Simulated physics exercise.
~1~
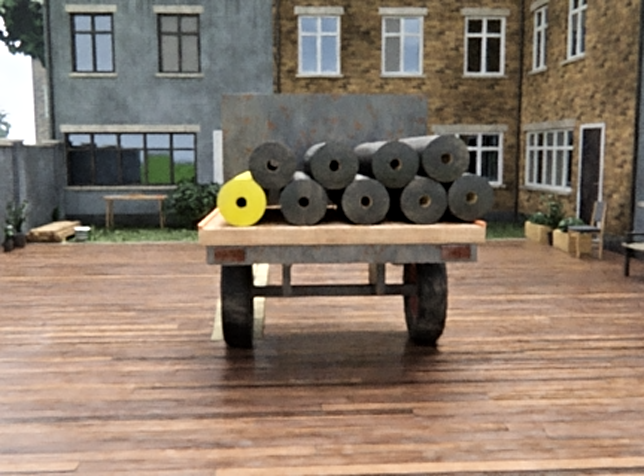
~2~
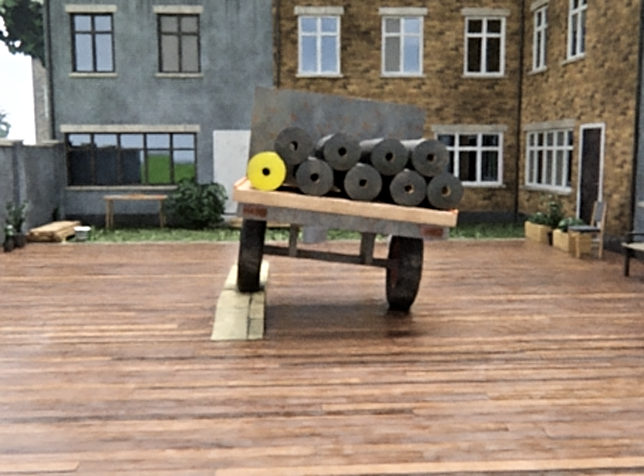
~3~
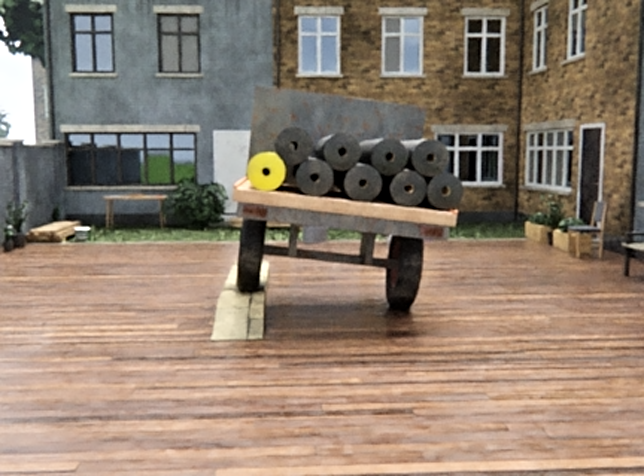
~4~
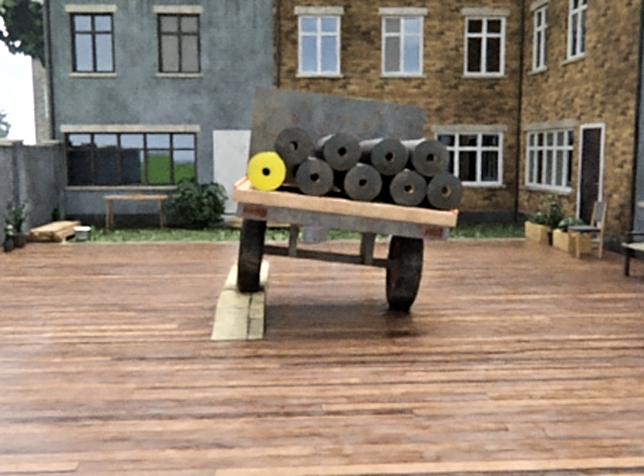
The footage shows a flat trailer stacked with dark rolls and one yellow roll at the left, moving away across a wooden-floored courtyard until its left wheel climbs a low ramp. It stops there, tilted down to the right, with every roll still aboard.
